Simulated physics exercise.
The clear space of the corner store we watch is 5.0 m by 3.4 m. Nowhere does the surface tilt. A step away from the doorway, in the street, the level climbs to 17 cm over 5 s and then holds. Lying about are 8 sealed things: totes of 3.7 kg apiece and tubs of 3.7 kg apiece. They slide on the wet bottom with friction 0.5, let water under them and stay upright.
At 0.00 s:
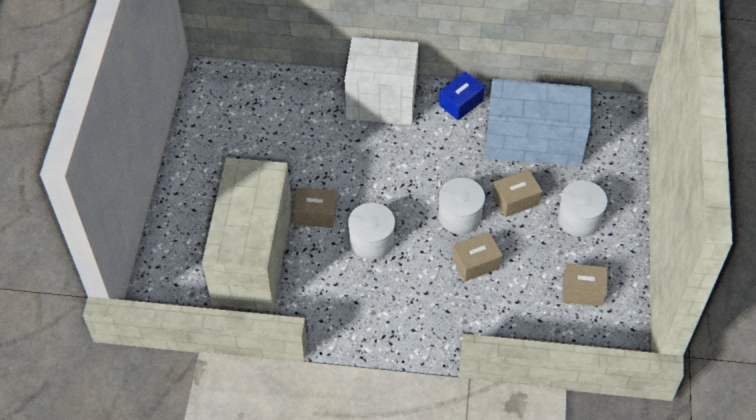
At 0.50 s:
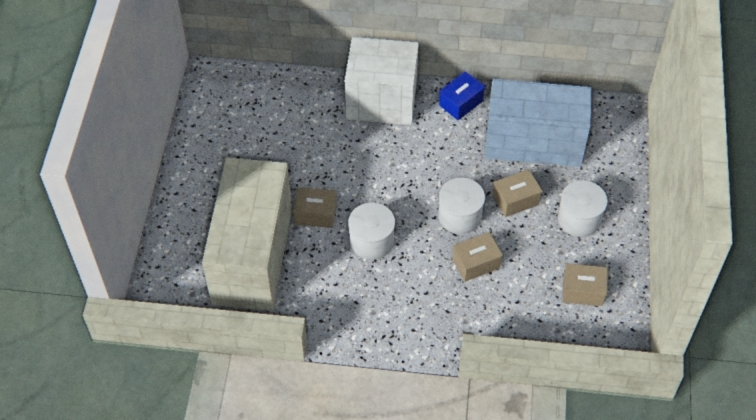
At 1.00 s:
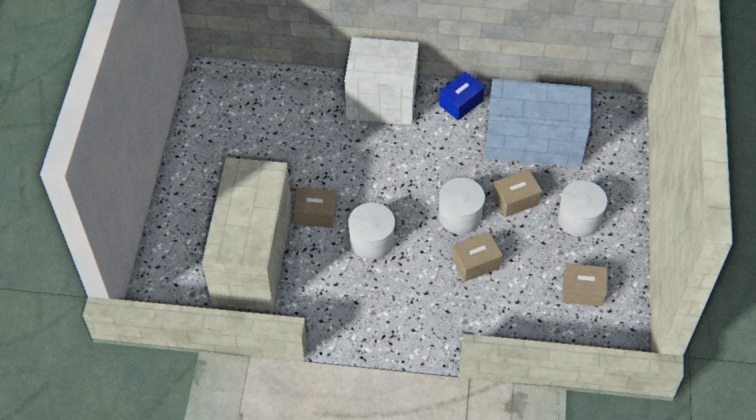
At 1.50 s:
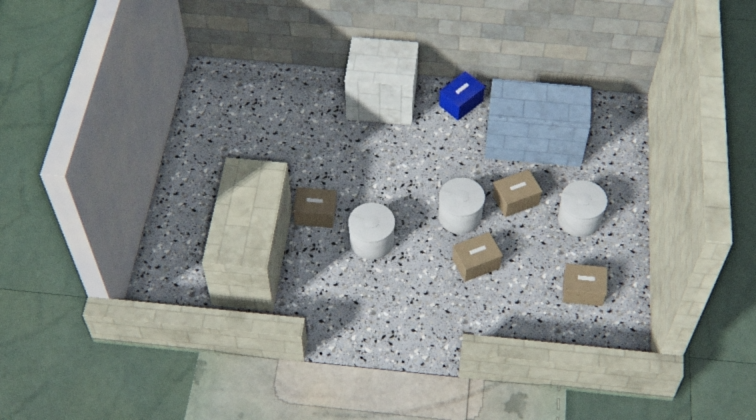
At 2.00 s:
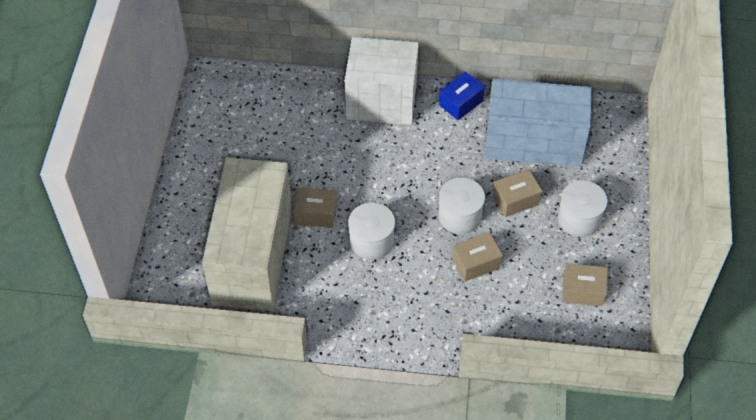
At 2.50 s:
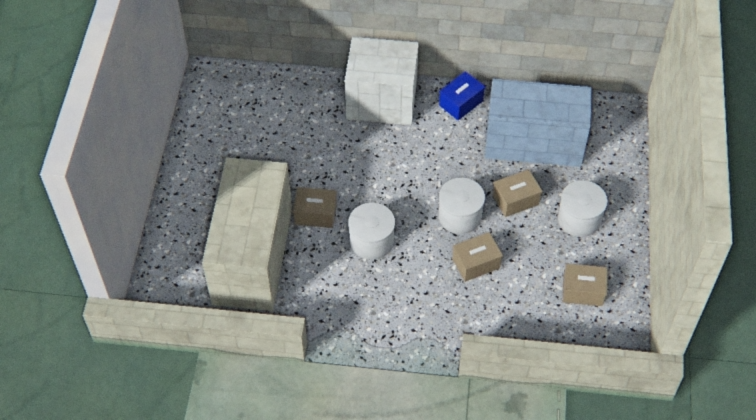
In the video, greenish water spreads over the ground outside a walled room holding a blue box, brown boxes and white tubs, then closes over the dry patch before the doorway and reaches its threshold while the objects stay still.
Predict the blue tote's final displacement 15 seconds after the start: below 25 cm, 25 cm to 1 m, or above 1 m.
Its final displacement is above 1 m.
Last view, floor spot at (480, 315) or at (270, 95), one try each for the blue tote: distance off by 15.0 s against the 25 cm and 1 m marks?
Going in order, it gets pushed a long way and then it gets pushed a long way.
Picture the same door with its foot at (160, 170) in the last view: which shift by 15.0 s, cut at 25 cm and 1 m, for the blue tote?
That would leave the blue tote a little displaced.
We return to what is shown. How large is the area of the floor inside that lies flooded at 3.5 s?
Some 1.5 m2 of it.
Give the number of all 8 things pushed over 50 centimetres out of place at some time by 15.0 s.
I make that 8.
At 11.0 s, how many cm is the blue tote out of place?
Close to 150 cm.
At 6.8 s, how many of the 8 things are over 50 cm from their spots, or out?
By my tally, 5.
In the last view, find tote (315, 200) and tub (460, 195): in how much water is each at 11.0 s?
About 4 and 10 cm.
After 3.5 s the blue tote is near (462, 89), 0.0 m from its start, aground; 0 afloat.
After 6.8 s the blue tote is near (466, 79), 0.1 m from its start, afloat; 5 afloat.
After 11.0 s the blue tote is near (628, 113), 1.7 m from its start, afloat; 8 afloat.
After 15.0 s the blue tote is near (605, 223), 2.2 m from its start, afloat; 8 afloat.
